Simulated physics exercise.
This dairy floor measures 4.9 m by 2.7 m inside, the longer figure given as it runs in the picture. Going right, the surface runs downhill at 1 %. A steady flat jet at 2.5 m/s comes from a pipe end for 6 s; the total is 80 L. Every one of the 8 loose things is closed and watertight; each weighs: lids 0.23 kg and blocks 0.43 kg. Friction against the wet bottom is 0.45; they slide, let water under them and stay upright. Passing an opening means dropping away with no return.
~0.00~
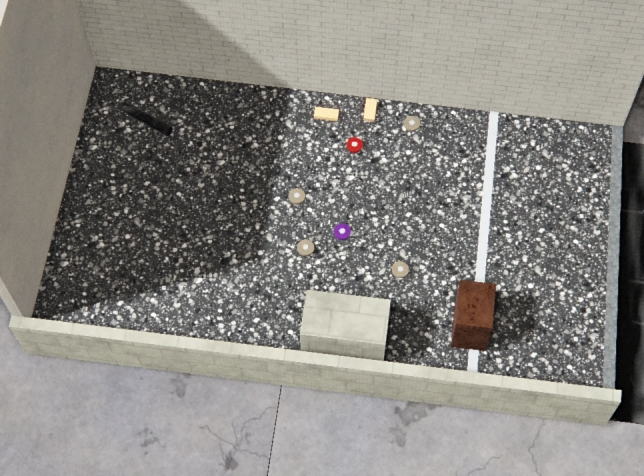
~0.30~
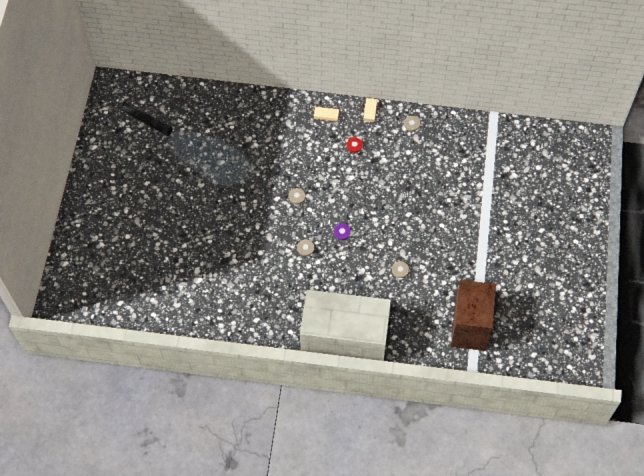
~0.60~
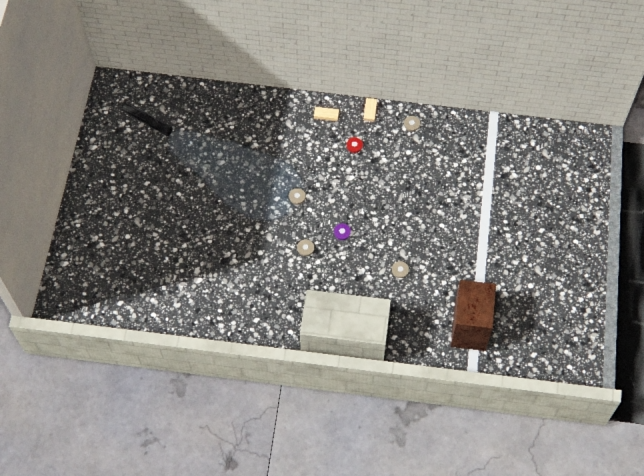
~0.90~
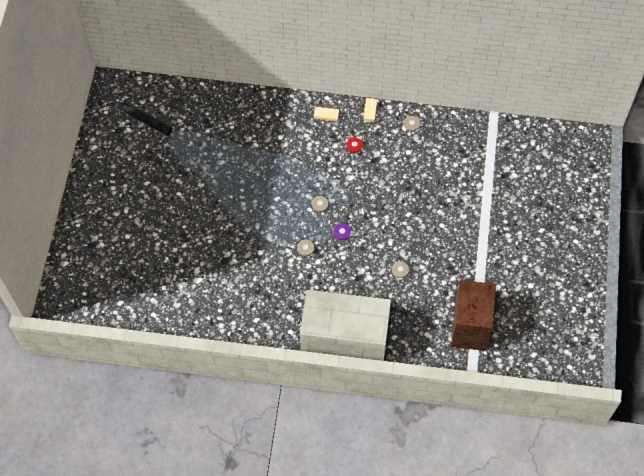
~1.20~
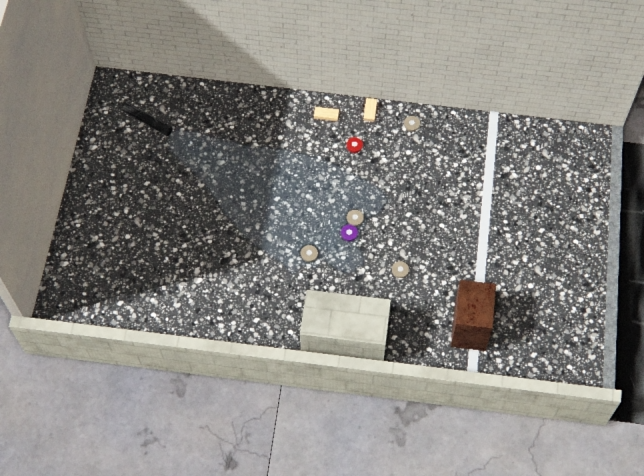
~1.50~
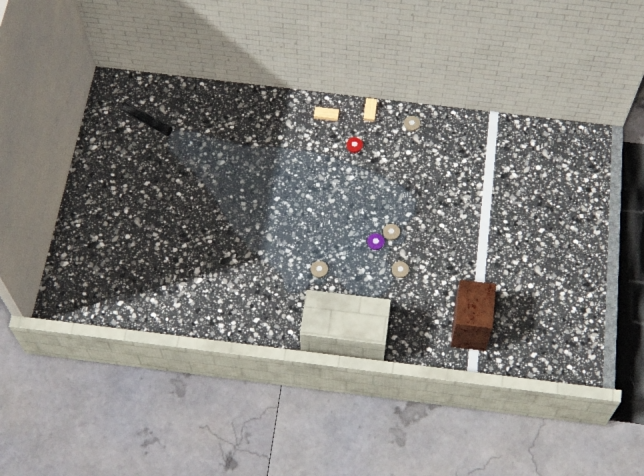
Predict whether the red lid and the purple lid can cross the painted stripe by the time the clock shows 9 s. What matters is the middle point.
Lab note - red lid: Not beyond, purple lid: Beyond.
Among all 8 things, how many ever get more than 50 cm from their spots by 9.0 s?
The total is 4.
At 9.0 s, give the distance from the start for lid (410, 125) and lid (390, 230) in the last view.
In order: 0 cm, then washed out.
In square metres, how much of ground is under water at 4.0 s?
Somewhere about 4.5 m2, give or take.
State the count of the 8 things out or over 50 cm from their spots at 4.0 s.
4.
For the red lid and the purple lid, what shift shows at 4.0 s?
Close to 0 cm for the first and 200 cm for the second.
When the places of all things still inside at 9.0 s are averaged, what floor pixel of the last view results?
Near (396, 168).
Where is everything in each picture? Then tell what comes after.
The red lid at (355, 144), on the bottom; the purple lid at (342, 231), on the bottom; water covers 0.0 m2; 0 of 8 have shifted, in the first picture.
The red lid at (355, 144), on the bottom; the purple lid at (342, 231) rests on the ground; 0.2 m2 under water; 0 of 8 have shifted, in the second picture.
The red lid at (355, 144), on the bottom; the purple lid at (342, 231) rests on the ground; water covers 0.6 m2; 0 of 8 have shifted, in the third picture.
The red lid at (355, 144), on the bottom; the purple lid at (342, 231) rests on the ground; water covers 0.9 m2; 1 of 8 have shifted, in the fourth picture.
The red lid at (355, 144) rests on the ground; the purple lid at (349, 232) rests on the ground, 6 cm from its start; 1.3 m2 under water; 3 of 8 have shifted, in the fifth picture.
The red lid at (355, 144) rests on the ground; the purple lid at (376, 241) rests on the ground, 31 cm from its start; water covers 1.7 m2; 3 of 8 have shifted, in the sixth picture.
After 2.1 s the red lid is near (355, 144), 0.0 m from its start, aground; the purple lid is near (435, 264), 0.9 m from its start, aground; 0 of 8 are over the mark; 0 afloat.
After 4.0 s the red lid is near (355, 144), 0.0 m from its start, aground; the purple lid is near (537, 298), 1.8 m from its start, aground; 2 of 8 are over the mark; 2 afloat.
After 6.3 s the red lid is near (355, 144), 0.0 m from its start, aground; the purple lid is near (598, 325), 2.4 m from its start, aground; 3 of 8 are over the mark; 1 afloat.
After 9.0 s the red lid is near (355, 144), 0.0 m from its start, aground; the purple lid has gone out; 4 of 8 are over the mark; 0 afloat.
